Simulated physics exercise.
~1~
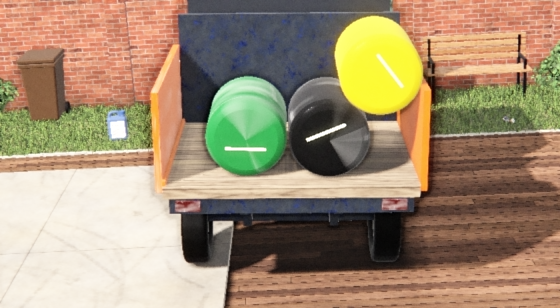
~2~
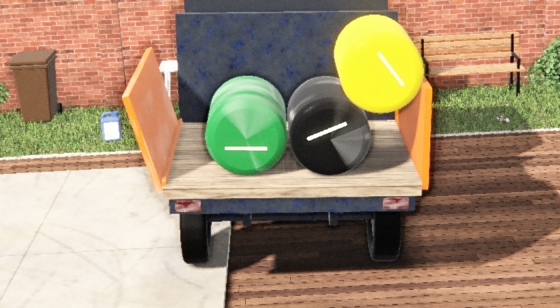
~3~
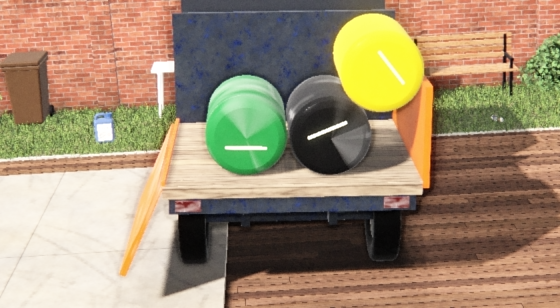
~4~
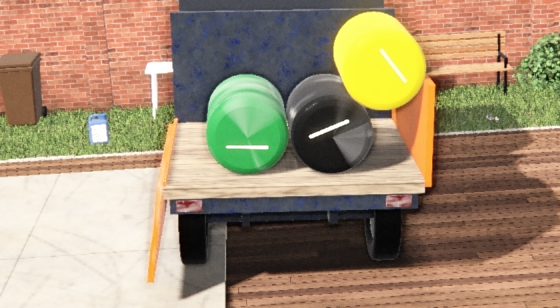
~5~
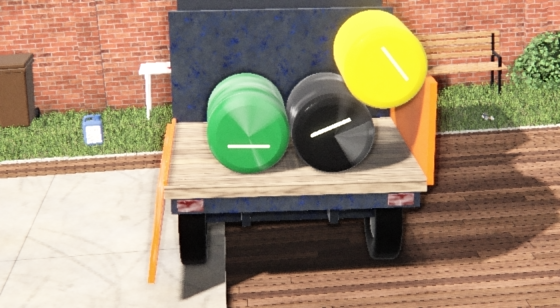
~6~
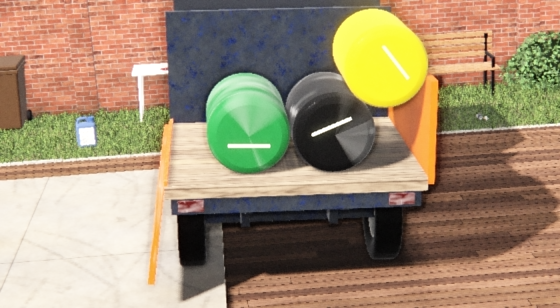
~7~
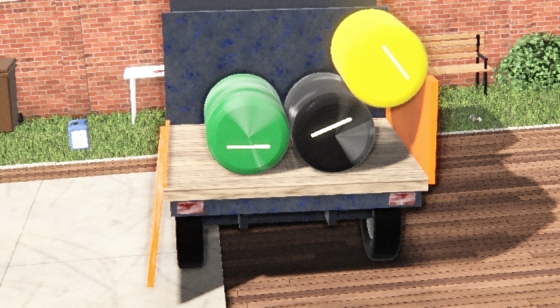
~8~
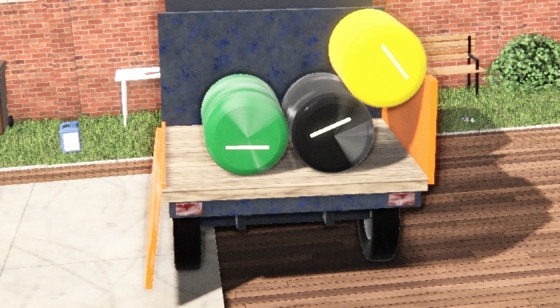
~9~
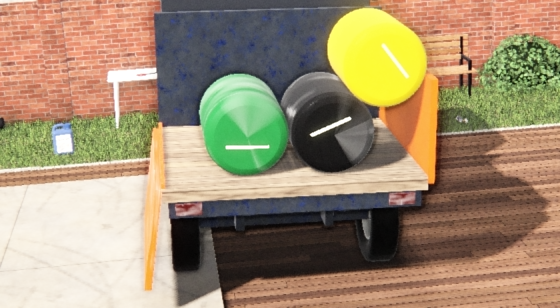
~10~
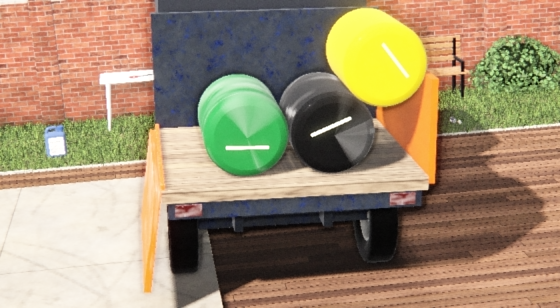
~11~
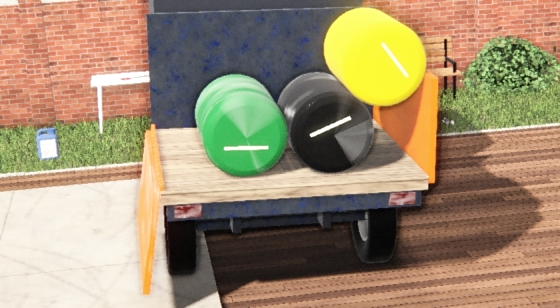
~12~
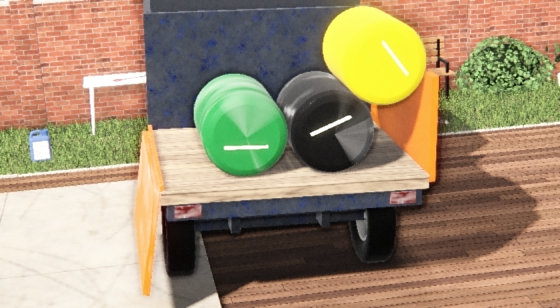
The orange board on the left side of a parked flatbed truck swung outward and dropped until it hung down beside the deck, while the green, black and yellow rolls stayed put, the yellow one still resting high against the right board.
